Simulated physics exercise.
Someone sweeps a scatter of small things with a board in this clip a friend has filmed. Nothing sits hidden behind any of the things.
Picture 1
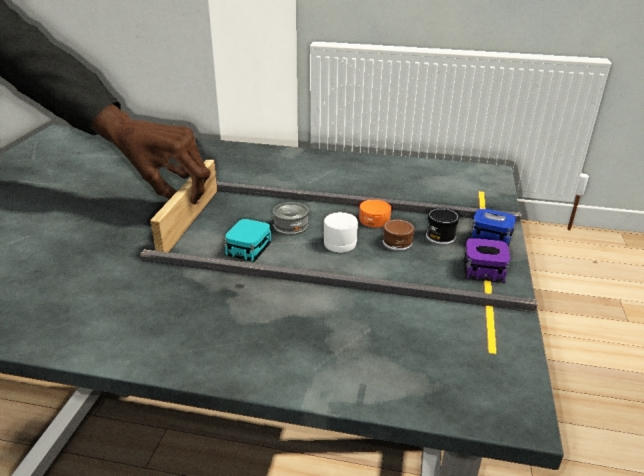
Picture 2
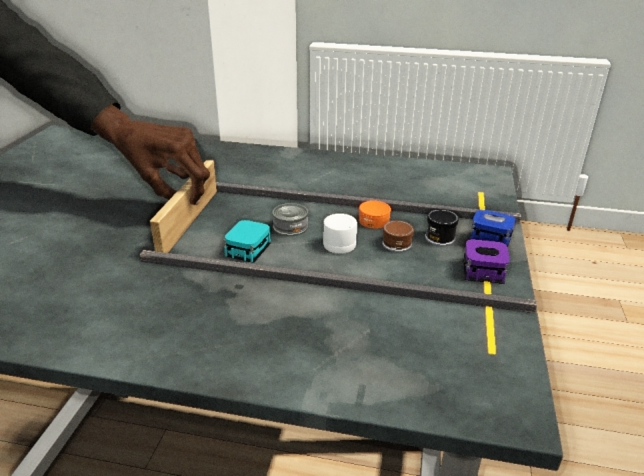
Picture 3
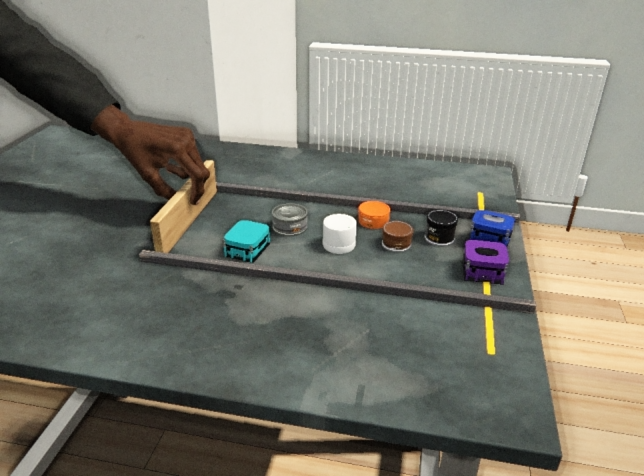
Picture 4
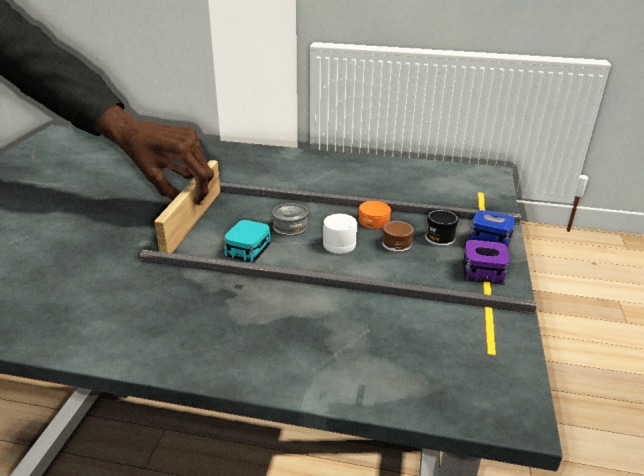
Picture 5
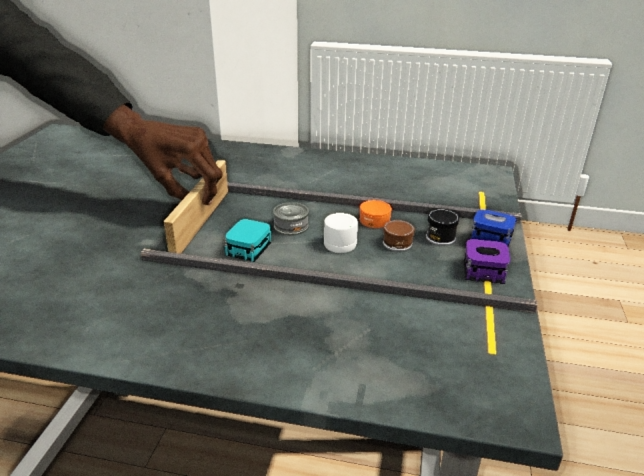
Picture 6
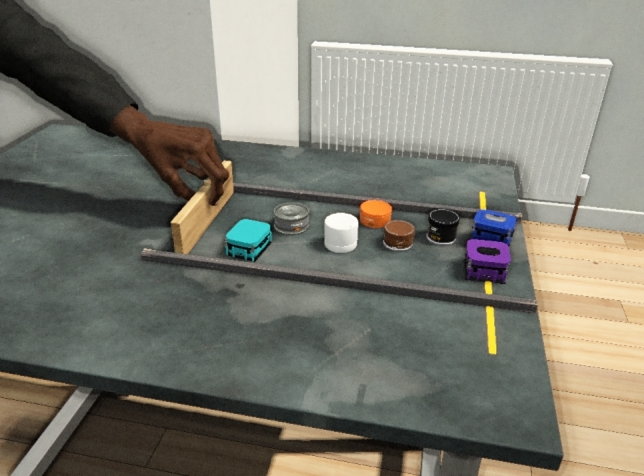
The video shows a hand holding a wooden board at the left of a railed track on a dark table; after staying nearly still, the board slides slightly right toward a teal case among scattered tins and cases, which remain in place.
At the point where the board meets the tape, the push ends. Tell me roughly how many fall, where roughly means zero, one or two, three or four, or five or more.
Roughly, three or four fall.
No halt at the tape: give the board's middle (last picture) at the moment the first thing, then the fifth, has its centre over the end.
At (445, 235) for the first, at (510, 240) for the fifth.
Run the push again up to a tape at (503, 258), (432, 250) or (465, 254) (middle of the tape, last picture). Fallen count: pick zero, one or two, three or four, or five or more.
Taking the tapes one after another, the count is either three or four, then none, then either one or two.
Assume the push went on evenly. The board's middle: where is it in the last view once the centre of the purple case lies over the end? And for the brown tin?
With the purple case it sits around (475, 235), with the brown tin around (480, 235).
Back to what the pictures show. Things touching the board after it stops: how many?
The count in contact is 4.
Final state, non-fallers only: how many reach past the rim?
The figure is 0.
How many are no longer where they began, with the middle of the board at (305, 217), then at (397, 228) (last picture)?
First 3, then 6.
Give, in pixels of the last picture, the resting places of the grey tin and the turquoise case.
The grey tin comes to rest close to (505, 240), while the turquoise case rests close to (508, 280).
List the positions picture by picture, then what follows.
In the first frame, blue case (493, 229); purple case (486, 260); black tin (442, 226); board (188, 204); tape (486, 256).
In the second frame, purple case (485, 262); orange tub (374, 215).
In the third frame, black tin (441, 228); white lid (339, 234).
In the fourth frame, blue case (492, 231); grey tin (290, 219).
In the fifth frame, purple case (486, 261); brown tin (398, 236).
In the sixth frame, blue case (493, 230); purple case (486, 261); black tin (443, 227); board (206, 206); tape (486, 256).
Soon after, none off yet; blue case at rest near (493, 230); purple case at rest near (486, 261); black tin at rest near (443, 227).
After that, none off yet; blue case at rest near (493, 230); purple case at rest near (486, 261); black tin displaced a little near (453, 225).
And then, none off yet; blue case displaced about its own width near (520, 233); purple case at rest near (492, 263); black tin displaced about its own width near (482, 222).
In the end, the number that fall off is three or four; gone, brown tin, black tin, purple case and blue case.
